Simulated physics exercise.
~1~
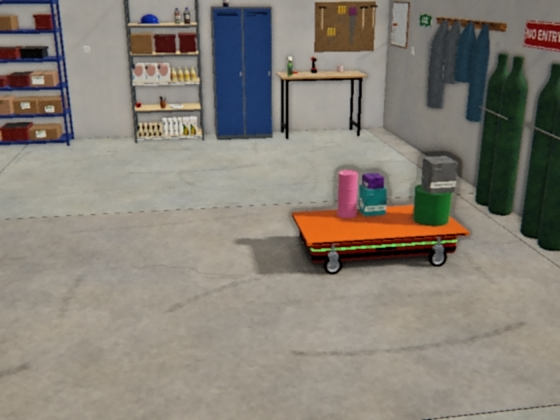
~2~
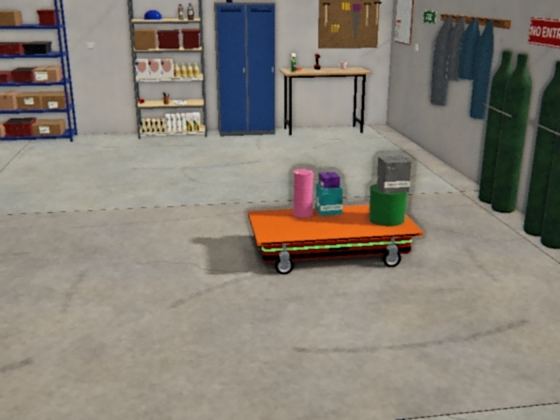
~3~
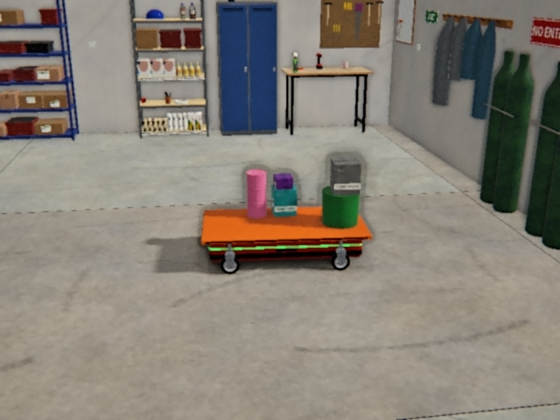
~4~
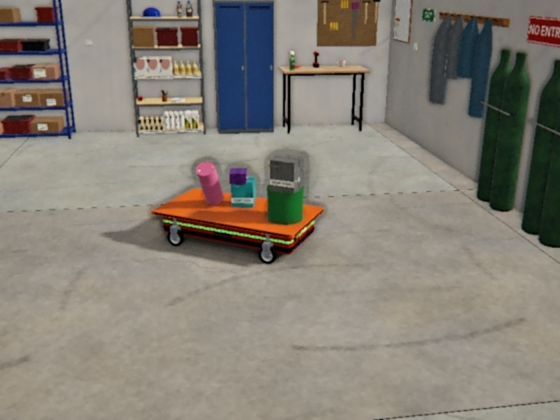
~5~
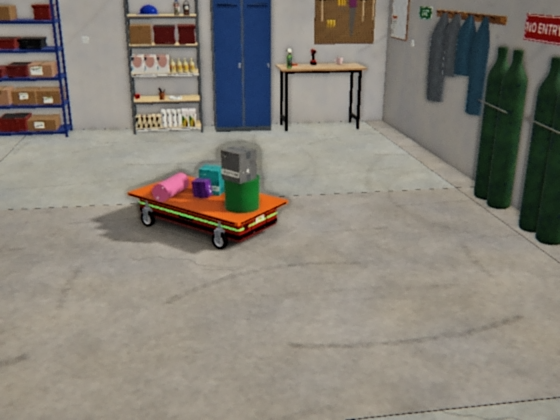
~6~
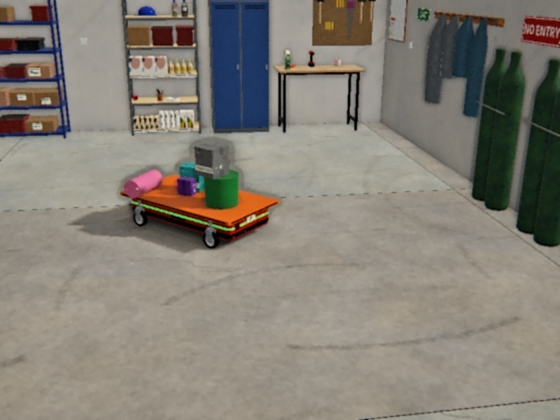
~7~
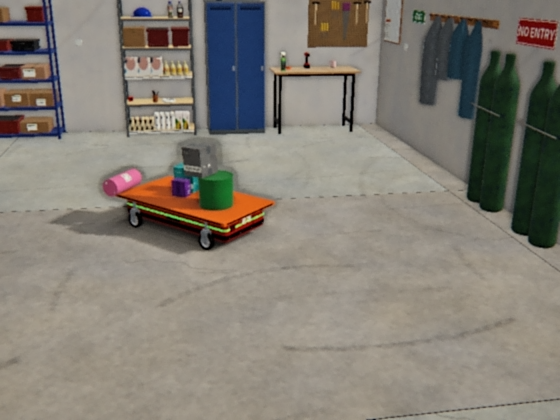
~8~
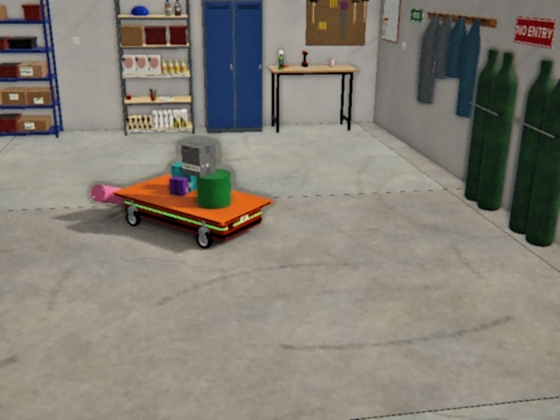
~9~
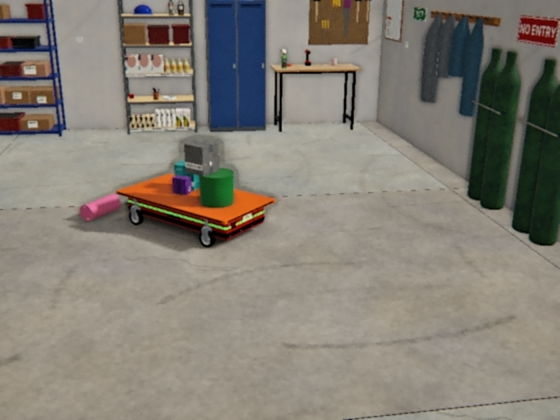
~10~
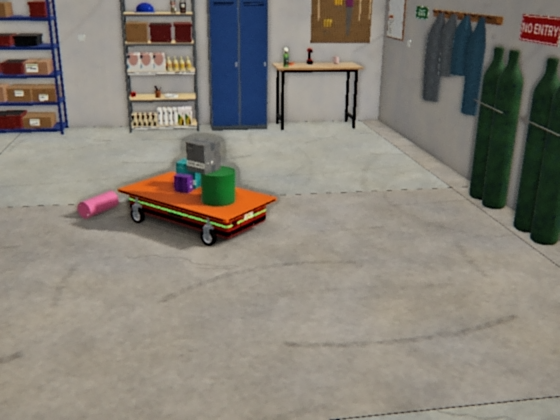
We see an orange cart carrying a pink canister, turquoise and purple parcels, a grey box and a green pail roll left across a garage, turn and stop, as the purple parcel topples and the canister tips, rolls off and ends on the floor, the others staying aboard.
